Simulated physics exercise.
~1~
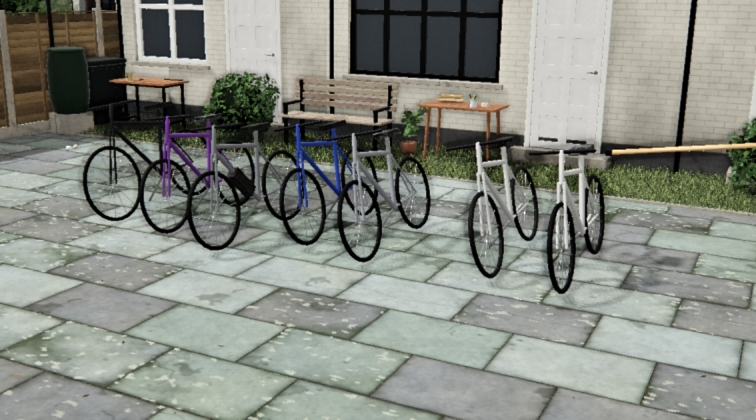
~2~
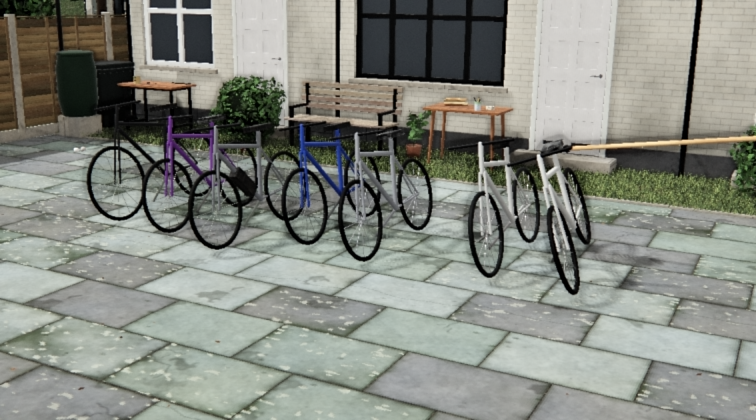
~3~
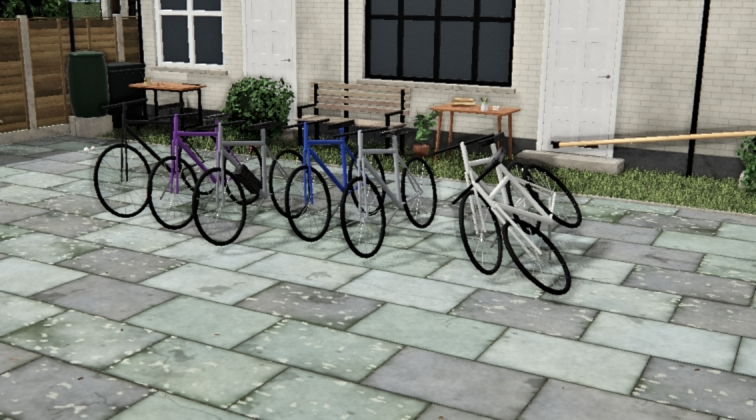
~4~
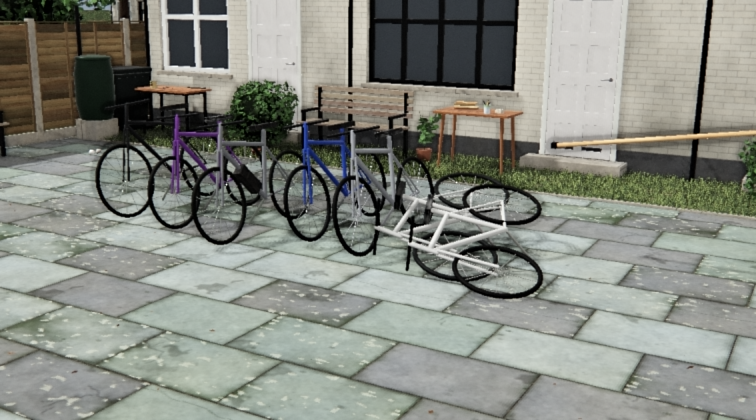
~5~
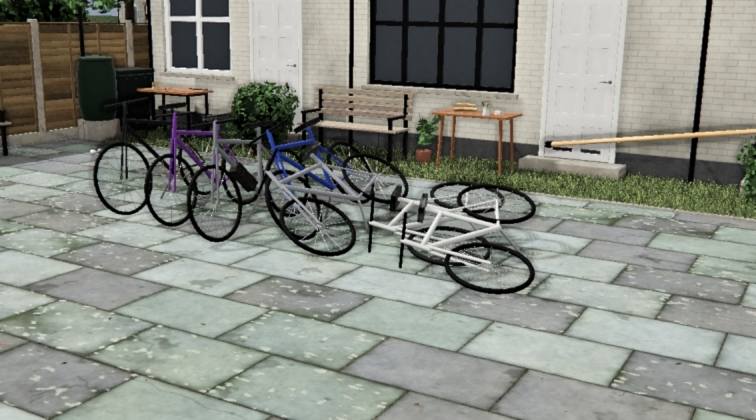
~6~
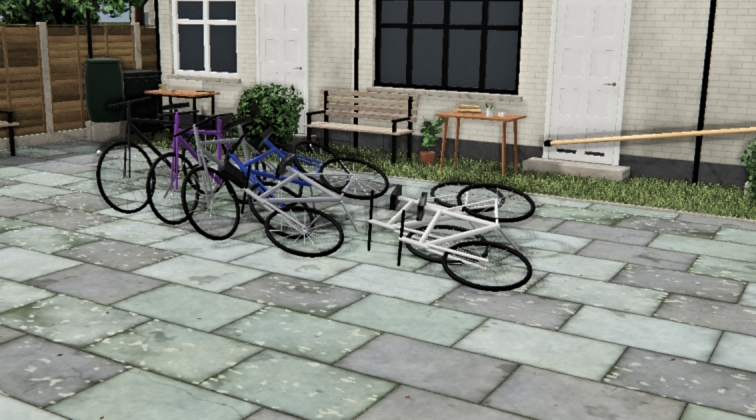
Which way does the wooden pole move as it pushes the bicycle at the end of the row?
The pole moves to the left, towards the row of bicycles.
